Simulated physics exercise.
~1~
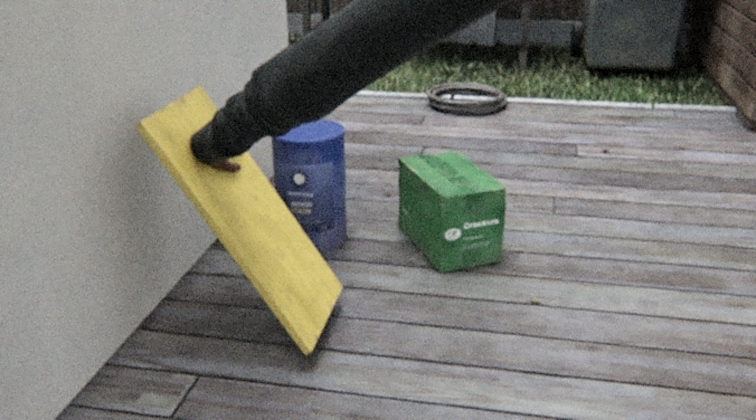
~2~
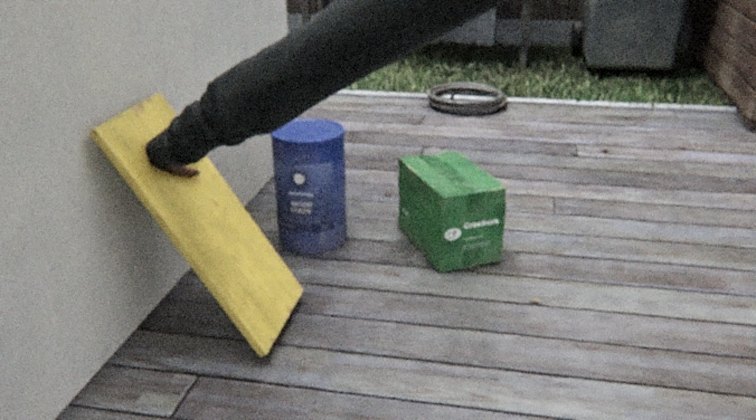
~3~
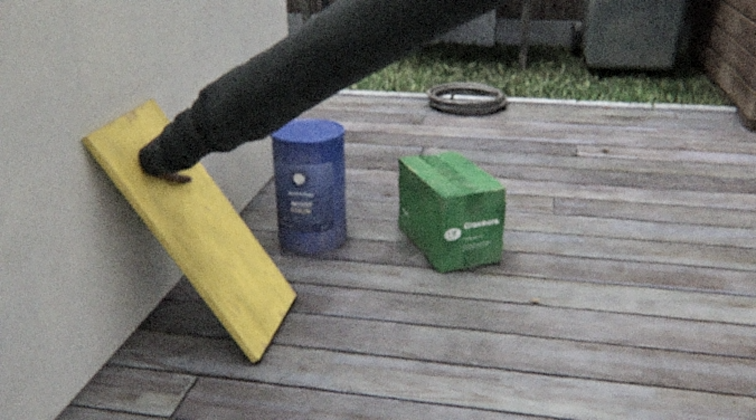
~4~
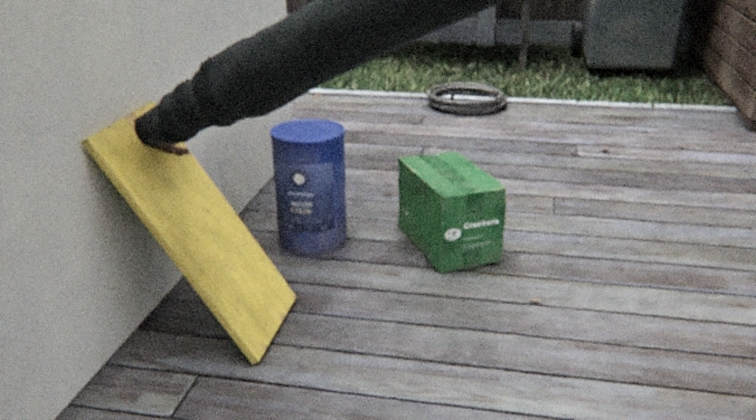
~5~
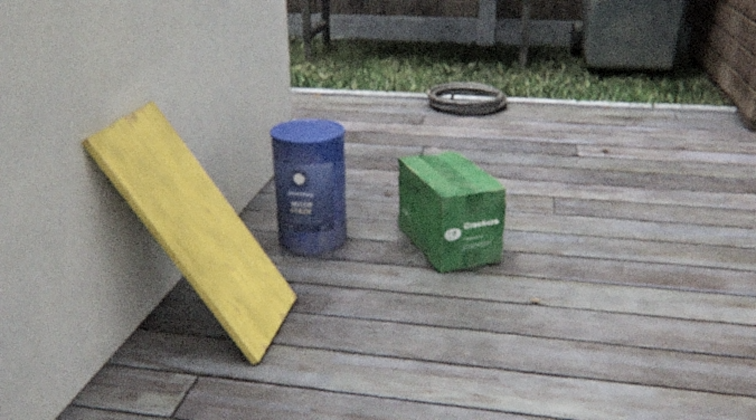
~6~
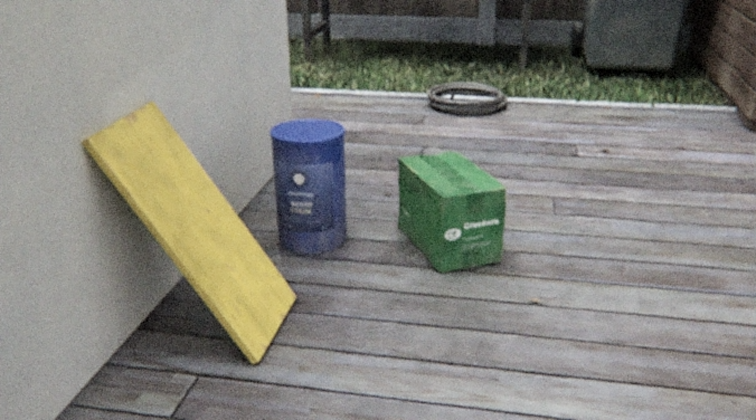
Gloved hand leaning a yellow board against a wall beside a blue pail and green box, then withdrawing, the board staying propped.
